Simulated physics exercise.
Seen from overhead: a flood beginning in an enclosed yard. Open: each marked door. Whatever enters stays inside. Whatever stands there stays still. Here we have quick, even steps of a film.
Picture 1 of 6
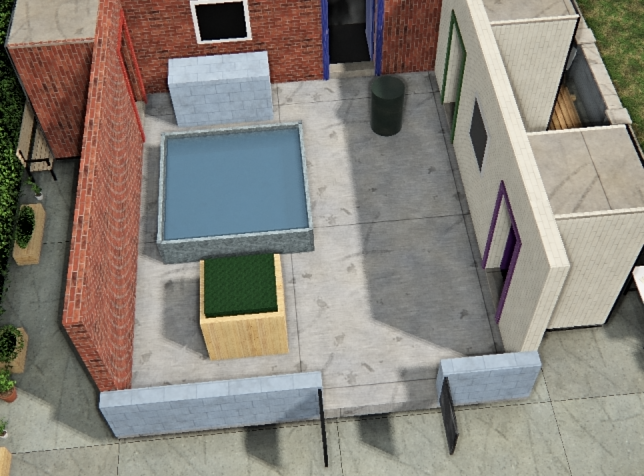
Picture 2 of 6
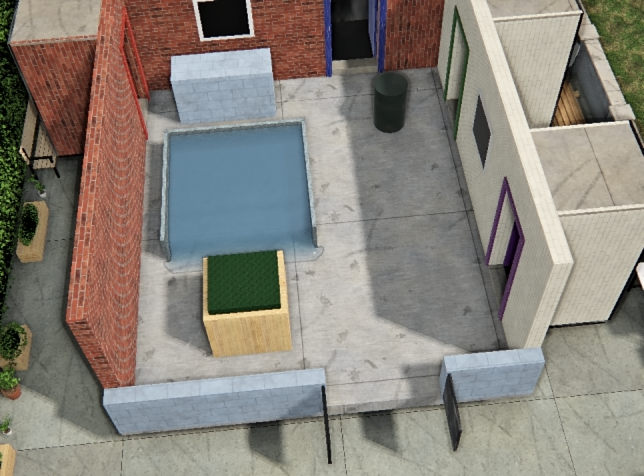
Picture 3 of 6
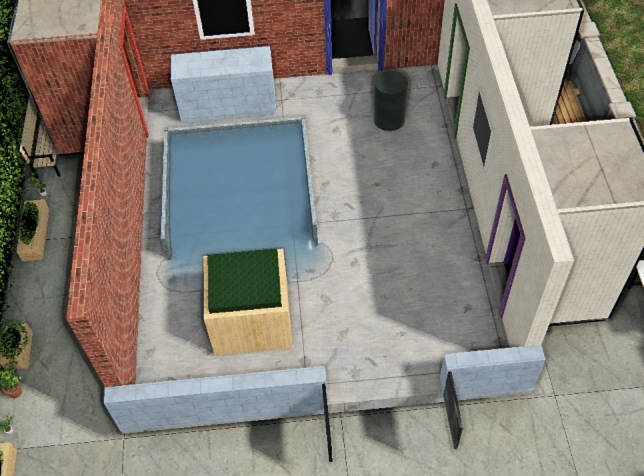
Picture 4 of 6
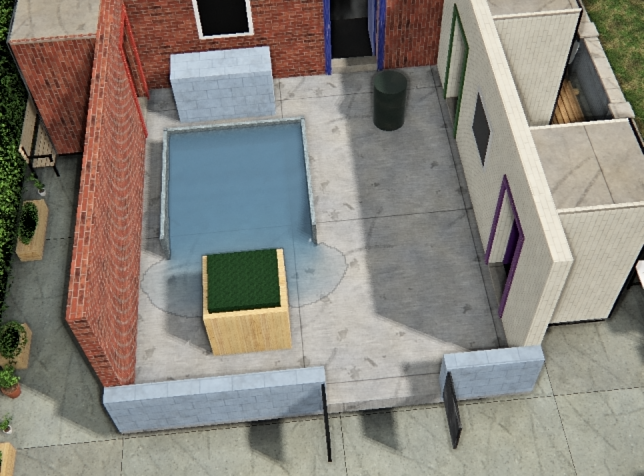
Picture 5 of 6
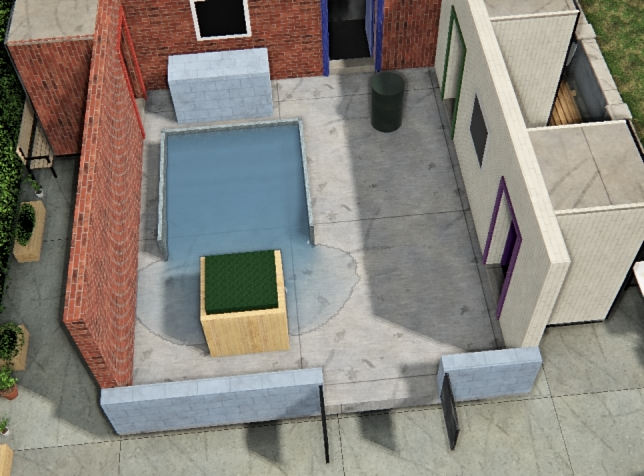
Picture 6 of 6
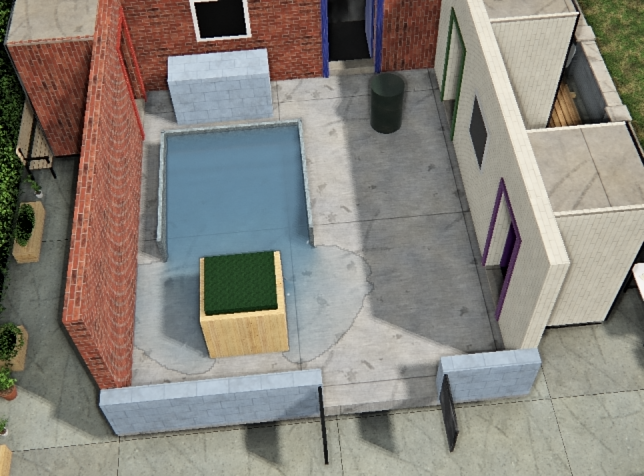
In a walled yard seen from above, the near side of a raised water tank disappeared, and water poured out around the green-topped wooden box, spreading in a widening sheet across the paving.
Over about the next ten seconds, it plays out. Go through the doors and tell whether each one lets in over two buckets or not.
The red door doesn't overshoot the mark there. The purple door overshoots the mark there. The green door doesn't overshoot the mark there. The blue door doesn't overshoot the mark there.
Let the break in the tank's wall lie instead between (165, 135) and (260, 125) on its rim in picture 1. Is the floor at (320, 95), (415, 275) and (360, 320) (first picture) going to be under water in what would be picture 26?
Going in your order, I'd say drenched, then still bare, then still bare.
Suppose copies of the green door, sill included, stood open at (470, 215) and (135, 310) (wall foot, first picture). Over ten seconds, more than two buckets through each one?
Log: Door one misses the mark; door two beats the mark.
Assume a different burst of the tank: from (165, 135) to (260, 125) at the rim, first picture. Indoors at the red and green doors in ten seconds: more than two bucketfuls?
Result: Red gets flooded, green gets flooded.
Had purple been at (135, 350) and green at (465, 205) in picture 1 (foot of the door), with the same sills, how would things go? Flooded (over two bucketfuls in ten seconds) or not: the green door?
Green door: Does not flood.
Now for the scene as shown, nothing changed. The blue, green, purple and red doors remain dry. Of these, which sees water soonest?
I'd go with the purple one.
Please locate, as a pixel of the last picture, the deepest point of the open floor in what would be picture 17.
My estimate is about (132, 399).
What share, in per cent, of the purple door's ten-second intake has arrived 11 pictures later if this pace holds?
About 0 %.
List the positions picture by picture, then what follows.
Still water in the water tank at (234, 182), in the first picture.
The front is at (318, 252), out from the gap at (241, 247), in the second picture.
The front is at (326, 258), out from the gap at (242, 246), in the third picture.
Water pours out at (241, 246) and has run to (338, 269), in the fourth picture.
Water pours out at (239, 247) and has run to (336, 305), in the fifth picture.
Water pours out at (238, 248) and has run to (324, 345), in the sixth picture.
A moment on, water covers 25 % of the floor; the red door not reached, the purple door not reached, the green door not reached, the blue door not reached.
Next, water covers 40 % of the floor; the red door not reached, the purple door not reached, the green door not reached, the blue door not reached.
Then, water covers 50 % of the floor; the red door not reached, the purple door over two buckets in, the green door not reached, the blue door not reached.
Later, water covers 65 % of the floor; the red door wet at the sill, nothing in, the purple door far over two buckets in, the green door not reached, the blue door not reached.
In the end, water covers 95 % of the floor; the red door wet at the sill, nothing in, the purple door far over two buckets in, the green door wet at the sill, nothing in, the blue door wet at the sill, nothing in.
